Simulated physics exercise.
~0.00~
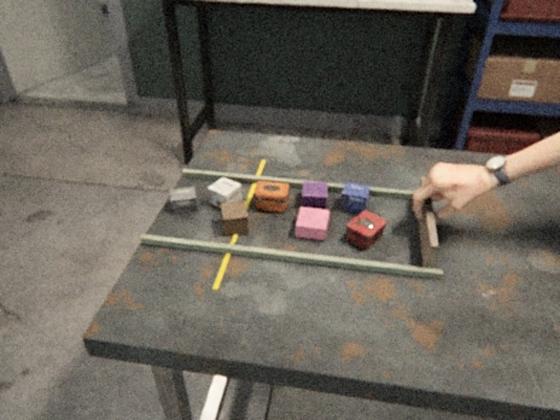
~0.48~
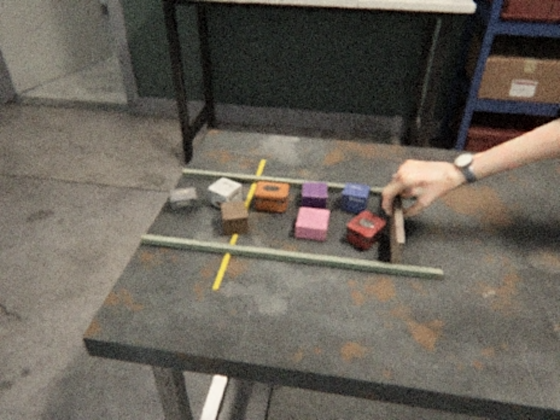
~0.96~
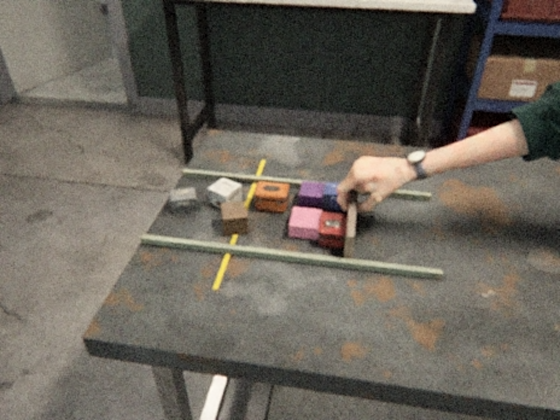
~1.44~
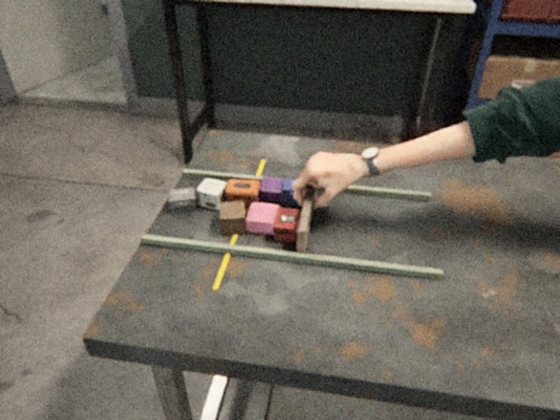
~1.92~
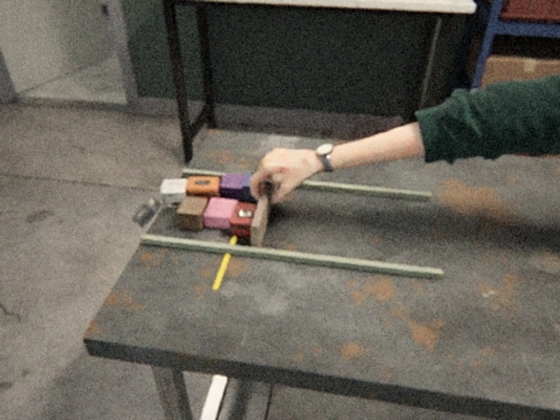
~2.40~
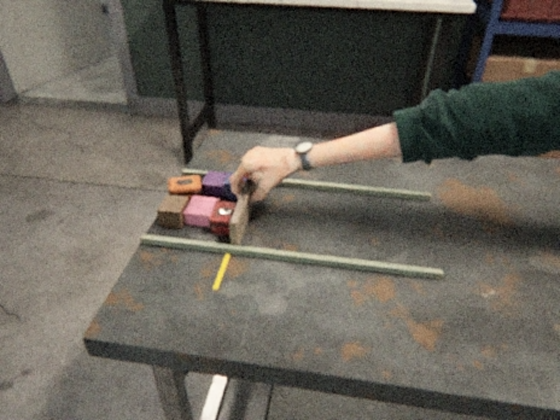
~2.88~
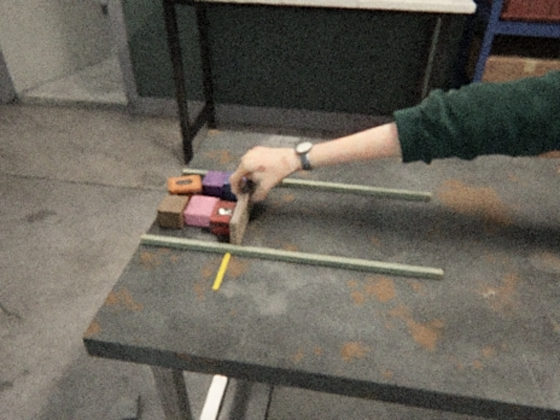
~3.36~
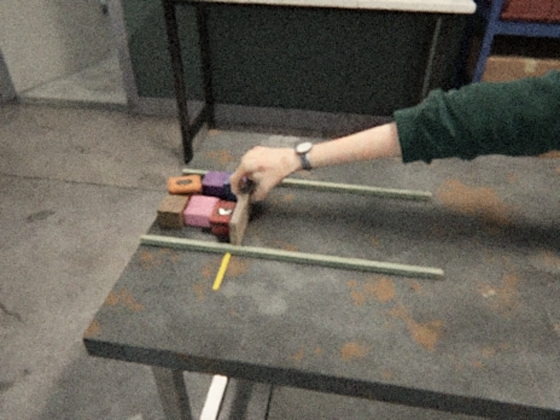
On a worn dark table between two pale rails, a hand slides an upright board leftward, gathering small coloured boxes and blocks and pushing them past a yellow tape line until the grey and white boxes drop off the edge; the rest stay bunched against the board.
